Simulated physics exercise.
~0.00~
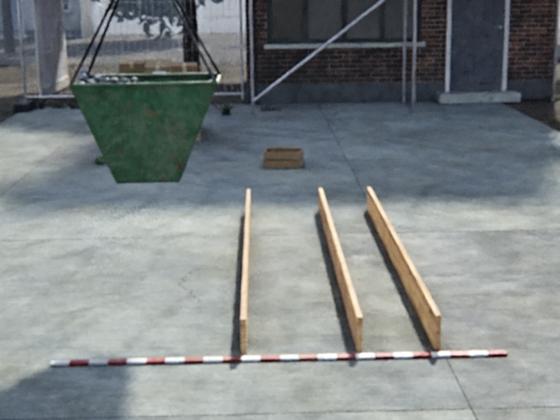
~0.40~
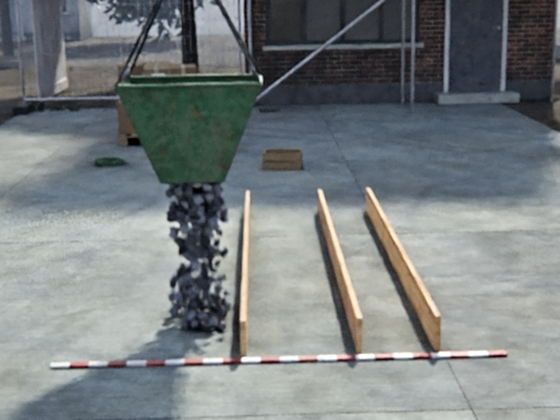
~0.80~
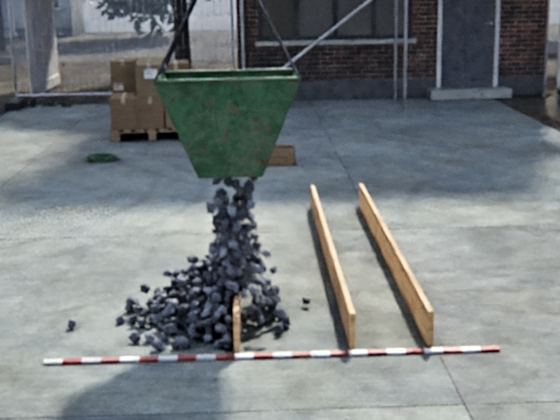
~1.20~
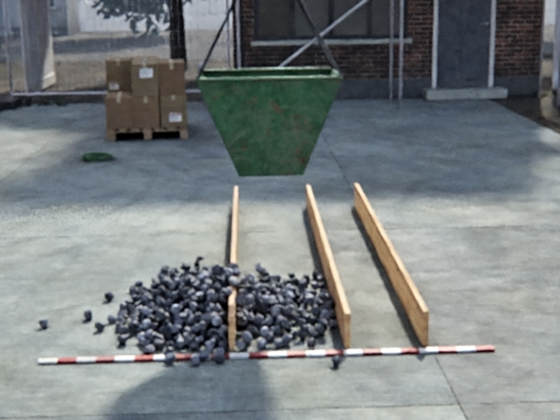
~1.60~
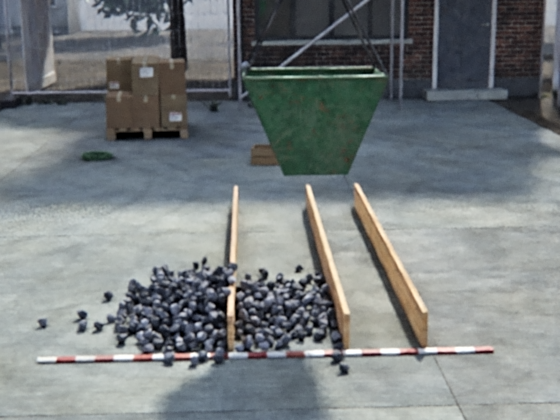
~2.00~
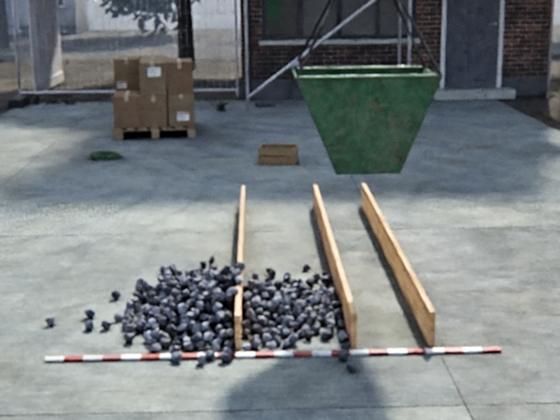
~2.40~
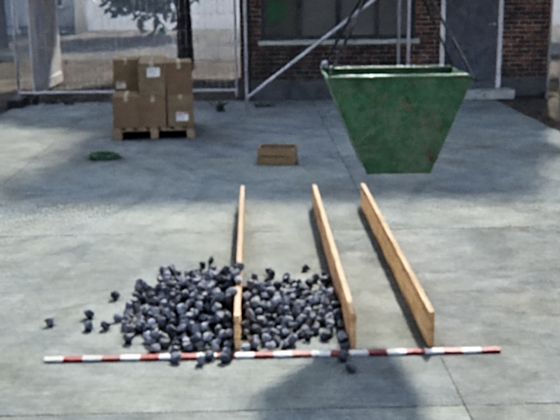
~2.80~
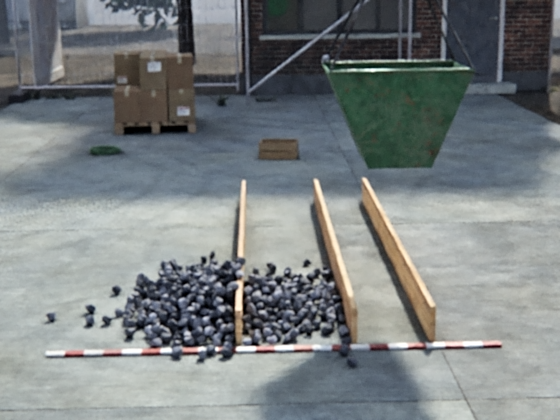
A green skip hangs over a concrete yard, left of three upright wooden boards that lie behind a red-and-white striped staff. It moves right, and dark stones pour from its bottom in a thick column onto the ground. The heap spreads around the leftmost board, with stones dropping on both sides of it as the skip passes over. Soon empty, the skip carries on above the other boards and comes to a stop at the right. Most of the stones lie left of the boards, a smaller share fills the left bay, and the right bay stays empty.
